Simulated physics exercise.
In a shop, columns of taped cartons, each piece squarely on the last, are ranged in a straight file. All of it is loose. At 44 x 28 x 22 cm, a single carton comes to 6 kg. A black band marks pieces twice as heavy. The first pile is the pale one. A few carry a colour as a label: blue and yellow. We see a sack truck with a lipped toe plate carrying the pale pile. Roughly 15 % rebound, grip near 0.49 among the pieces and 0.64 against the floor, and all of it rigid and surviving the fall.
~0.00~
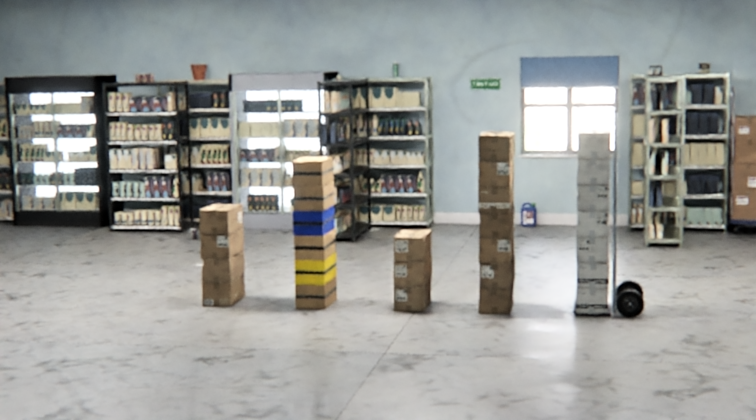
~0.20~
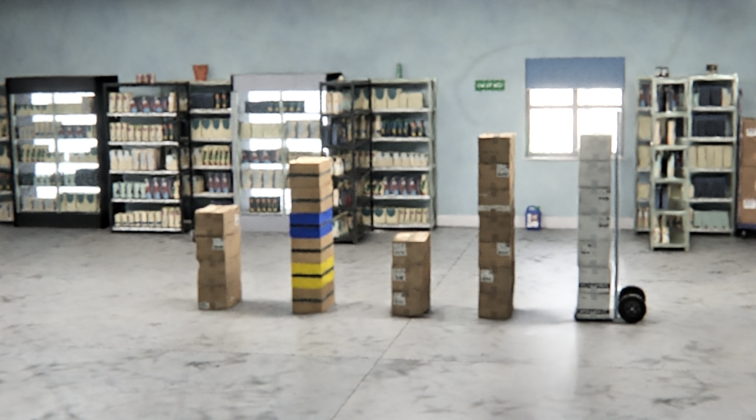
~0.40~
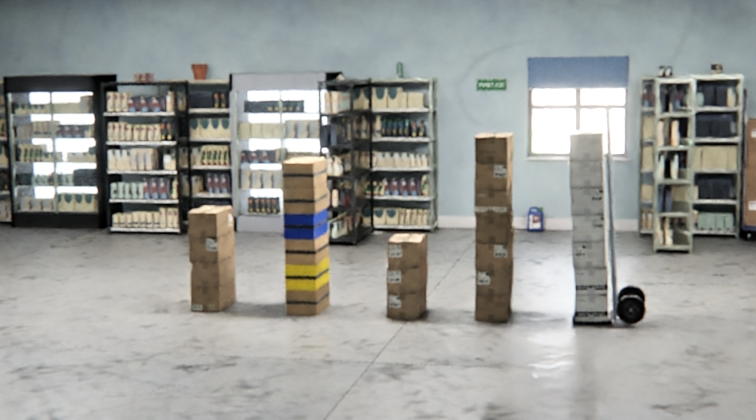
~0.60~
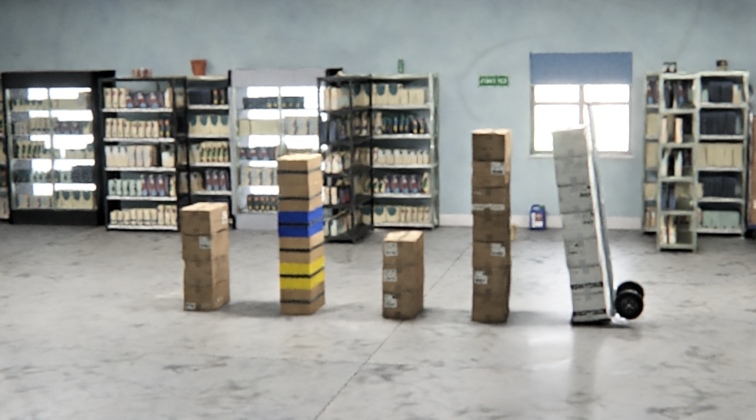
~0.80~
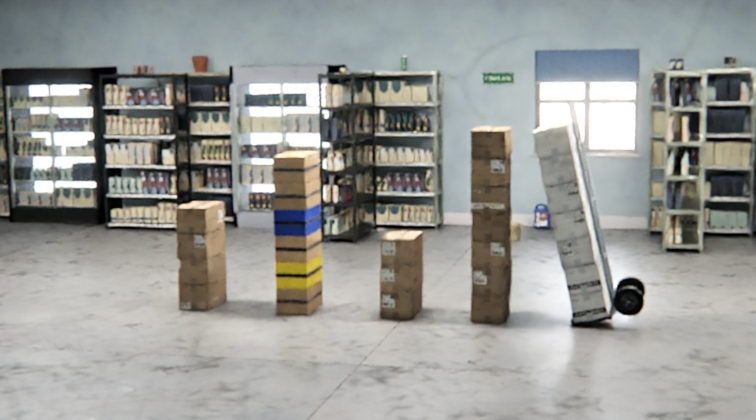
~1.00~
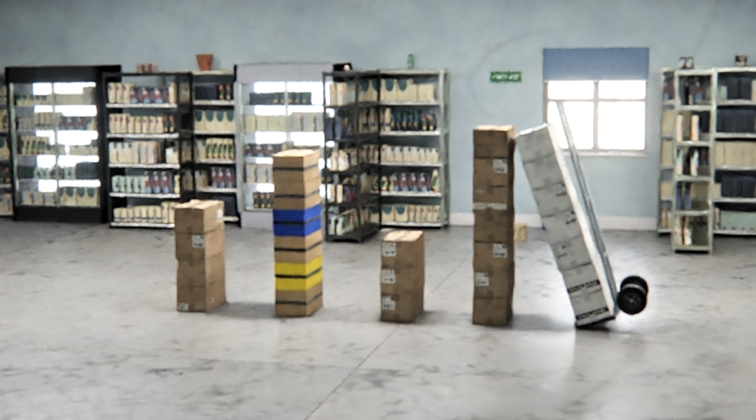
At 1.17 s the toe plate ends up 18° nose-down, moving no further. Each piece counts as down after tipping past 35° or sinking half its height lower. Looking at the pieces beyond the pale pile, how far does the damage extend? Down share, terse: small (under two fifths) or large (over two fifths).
Small.
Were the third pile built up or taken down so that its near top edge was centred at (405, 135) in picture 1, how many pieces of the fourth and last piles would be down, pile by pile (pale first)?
You'd get fourth 6 and last 3.
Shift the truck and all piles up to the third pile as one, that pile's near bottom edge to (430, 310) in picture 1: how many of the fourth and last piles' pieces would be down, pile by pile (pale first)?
Pile by pile, fourth 0 and last 0.
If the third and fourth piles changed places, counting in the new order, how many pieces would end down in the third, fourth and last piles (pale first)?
Pile by pile, you'd see third at 6, fourth at 1 and last at 4 down.
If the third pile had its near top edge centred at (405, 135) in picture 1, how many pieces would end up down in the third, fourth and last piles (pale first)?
Down by pile: Third 7, fourth 6, last 3.
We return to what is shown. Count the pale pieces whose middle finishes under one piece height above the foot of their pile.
The number you get is 1.
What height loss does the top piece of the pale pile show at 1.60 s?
The top piece is some 10 centimetres lower than at the start.
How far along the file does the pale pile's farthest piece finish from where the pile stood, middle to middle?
Some 130 cm.
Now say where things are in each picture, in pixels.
In the first picture (each place is the centre of the face we see best; the camera moves round a little), truck frame (616, 153) 0° forward; blue carton (308, 223); yellow carton (310, 273); the others all in place.
Truck frame (618, 155) 0° forward; blue carton (305, 226), in the second picture.
Truck frame (609, 154) 3° forward; blue carton (299, 227), in the third picture.
Truck frame (594, 148) 7° forward, top of the pale pile leaning 7°; yellow carton (295, 276); the others all in place, in the fourth picture.
Truck frame (578, 145) 13° forward, top of the pale pile leaning 13°; yellow carton (291, 276); the others all in place, in the fifth picture.
Truck frame (569, 144) 17° forward, top of the pale pile leaning 19°; blue carton (289, 223); yellow carton (290, 277); the others all in place, in the sixth picture.
By 1.60 s, 7 of the pale pile down; none of the 20 other cartons down, 6 disturbed.
By 2.08 s, 7 of the pale pile down; 5 of the 20 other cartons down.
When it is over (4.0 s), 7 of the pale pile down; 5 of the 20 other cartons down; yellow carton unmoved; blue carton unmoved. That is 25 per cent. In pixels of the last frame, middles, yellow carton near (297, 271), blue carton near (296, 219).
